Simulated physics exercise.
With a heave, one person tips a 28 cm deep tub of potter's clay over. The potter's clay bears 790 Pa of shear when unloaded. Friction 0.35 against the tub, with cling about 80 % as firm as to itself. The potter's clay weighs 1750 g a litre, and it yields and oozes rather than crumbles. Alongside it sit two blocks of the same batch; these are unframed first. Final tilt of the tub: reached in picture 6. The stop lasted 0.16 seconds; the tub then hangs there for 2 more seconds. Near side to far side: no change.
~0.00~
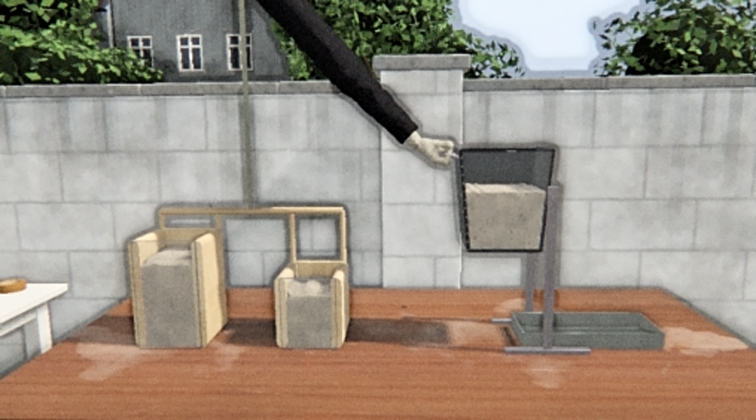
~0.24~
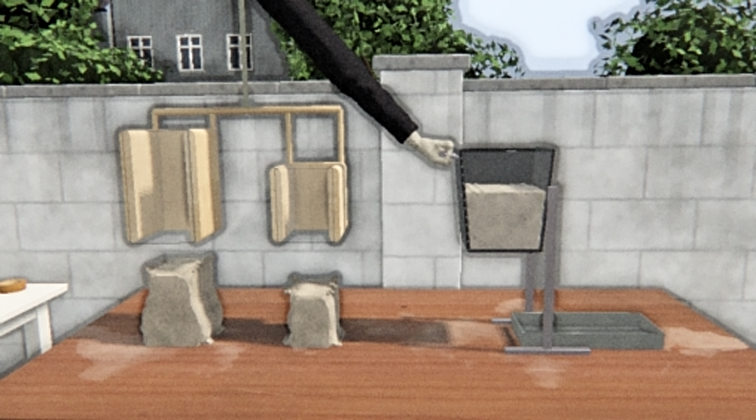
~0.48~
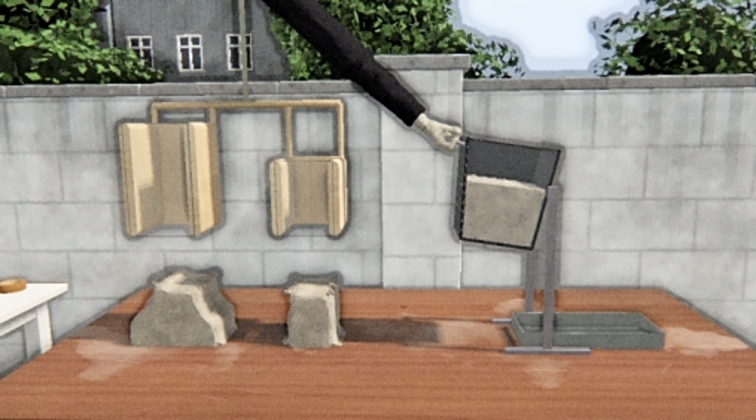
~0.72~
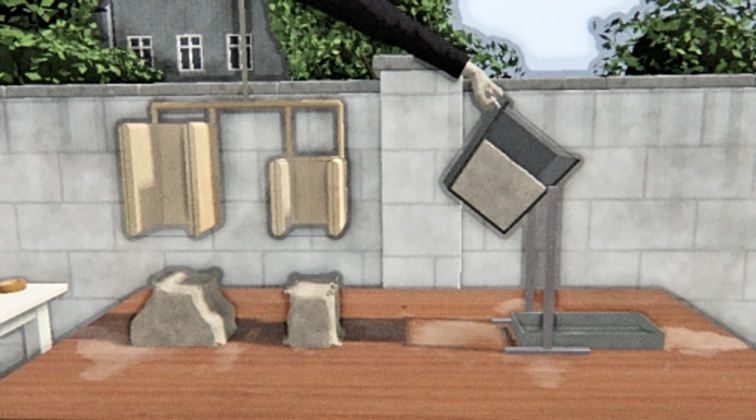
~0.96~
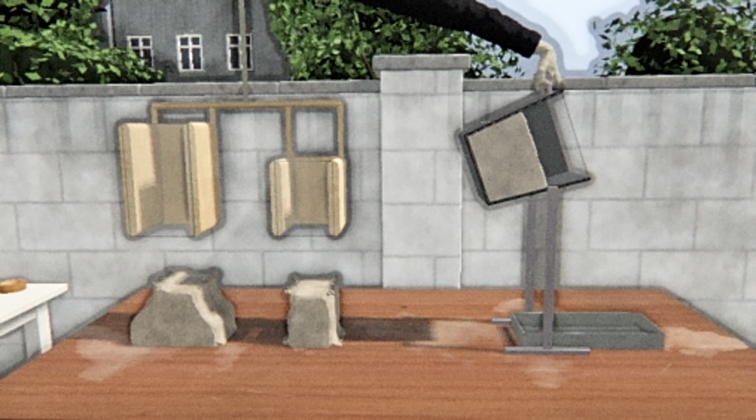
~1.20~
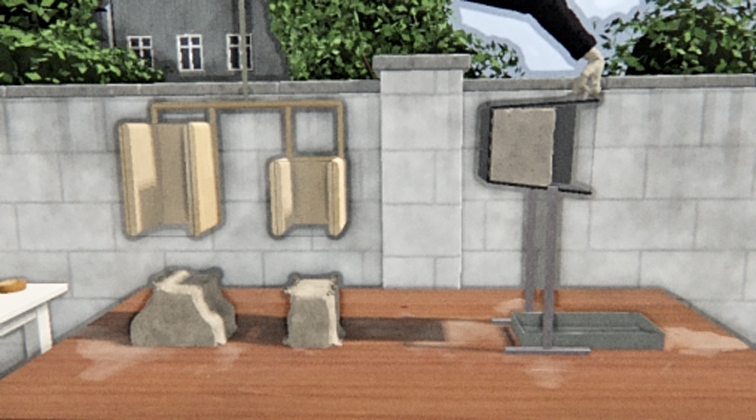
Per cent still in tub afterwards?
Approx. 100 %.
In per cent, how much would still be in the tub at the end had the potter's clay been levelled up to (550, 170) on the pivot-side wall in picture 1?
That works out near 75 %.
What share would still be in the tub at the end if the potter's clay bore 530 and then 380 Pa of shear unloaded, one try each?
Expect about 75 in a hundred, then about 70 in a hundred.
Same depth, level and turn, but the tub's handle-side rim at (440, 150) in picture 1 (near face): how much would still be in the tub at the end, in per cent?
Some 65 per cent, I reckon.
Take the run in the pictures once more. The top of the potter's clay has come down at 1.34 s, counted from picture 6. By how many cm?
I reckon it's close to 1 cm.
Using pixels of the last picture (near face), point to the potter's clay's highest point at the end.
Looking at the last picture, I'd put it at about (527, 124).
After 1.34 s, the tub is at 92 degrees and holds 100 %.
After 1.51 s, the tub is at 92 degrees and holds 100 %.
After 1.68 s, the tub is at 92 degrees and holds 100 %.
After 1.85 s, the tub is at 92 degrees and holds 100 %.
After 3.20 s, at the end, the tub is at 92 degrees and holds 100 %.
